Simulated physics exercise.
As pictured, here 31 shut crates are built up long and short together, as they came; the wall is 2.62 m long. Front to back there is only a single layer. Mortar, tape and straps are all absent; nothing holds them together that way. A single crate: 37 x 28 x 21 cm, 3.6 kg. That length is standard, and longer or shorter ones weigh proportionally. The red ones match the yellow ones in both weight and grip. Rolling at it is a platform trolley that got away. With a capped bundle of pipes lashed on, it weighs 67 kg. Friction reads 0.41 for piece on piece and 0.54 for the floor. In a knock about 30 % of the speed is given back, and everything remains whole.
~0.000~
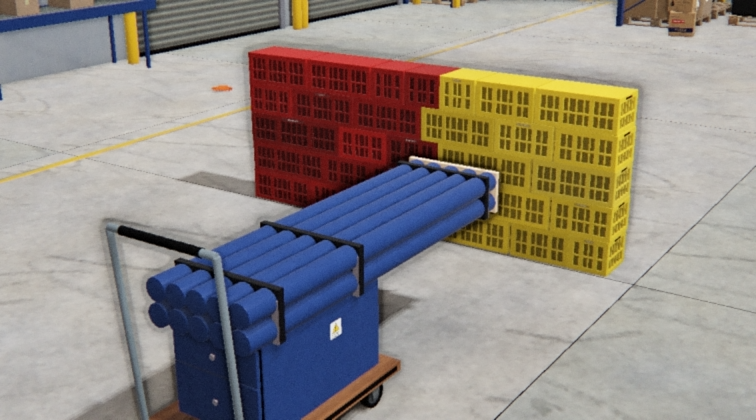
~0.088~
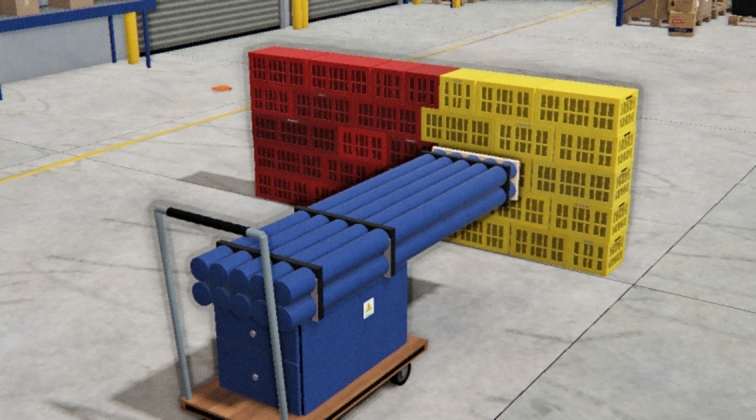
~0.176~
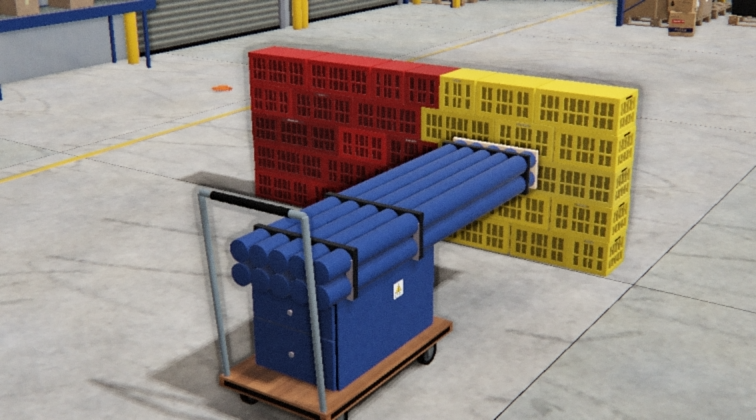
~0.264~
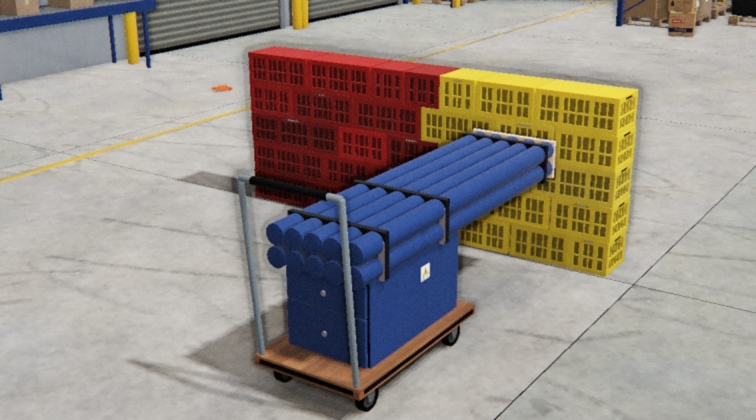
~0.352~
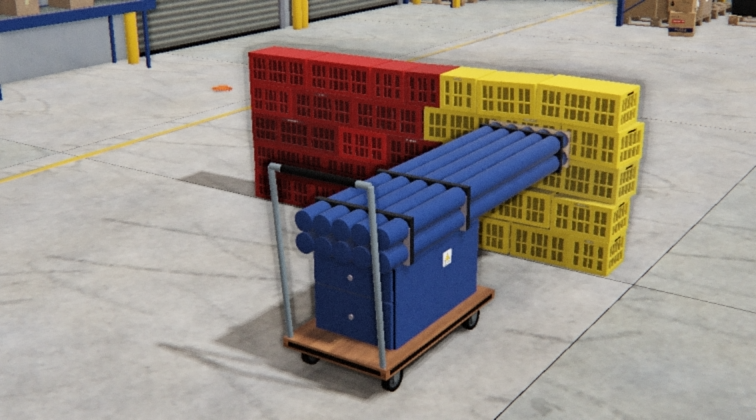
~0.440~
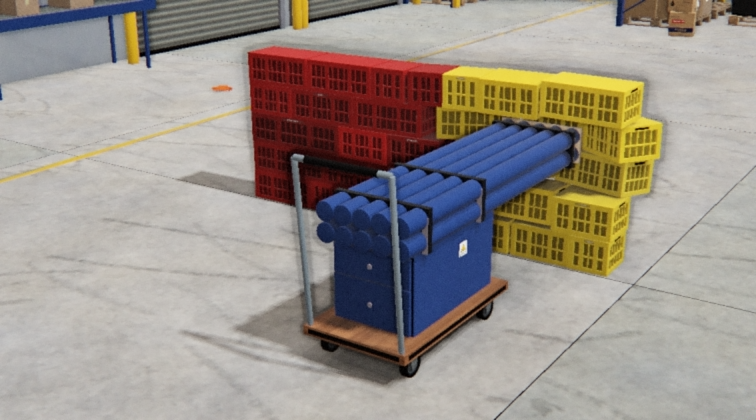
A wall of stacked plastic crates, red on the left and yellow on the right, stands on the pale concrete floor of a warehouse, seen from above at an angle by a still camera. In front, a wooden-decked platform trolley carries a blue cabinet with long blue pipes strapped on top. The trolley rolls away from the viewer and rightward, and the pipe ends push into the yellow side, shoving several crates out of line.
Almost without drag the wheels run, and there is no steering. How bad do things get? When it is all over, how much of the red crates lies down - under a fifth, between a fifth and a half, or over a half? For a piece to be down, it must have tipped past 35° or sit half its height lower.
Down at the end: Under a fifth.
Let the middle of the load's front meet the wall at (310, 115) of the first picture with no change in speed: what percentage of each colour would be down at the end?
For yellow it's 0 per cent, for red 20 per cent.
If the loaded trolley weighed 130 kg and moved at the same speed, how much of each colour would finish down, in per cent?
Result: Yellow 60, red 10 %.
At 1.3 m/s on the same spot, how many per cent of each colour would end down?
The yellow would finish 80 in a hundred down, the red 10 in a hundred.
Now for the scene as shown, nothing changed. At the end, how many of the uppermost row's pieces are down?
3.
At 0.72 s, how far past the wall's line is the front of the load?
About 65 cm.
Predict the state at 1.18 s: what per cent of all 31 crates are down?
25 per cent by then.
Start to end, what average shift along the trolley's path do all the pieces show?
About 30 cm.
Around 0.72 s, load 67 cm past the wall's line, still rolling; none of the 18 red crates down (5 of 31 in all colours); top red crate unmoved; top yellow crate 41 mm lower.
Around 1.18 s, load 1.20 m past the wall's line, still rolling; 1 of the 18 red crates down (8 of 31 in all colours); top red crate unmoved; top yellow crate 43 mm lower.
Finally (2.5 s), load 1.38 m past the wall's line, stopped; 1 of the 18 red crates down (9 of 31 in all colours); top red crate unmoved; top yellow crate 43 mm lower. That is 6 per cent. Seen by the last camera, middles, top red crate near (289, 67), top yellow crate near (593, 77).
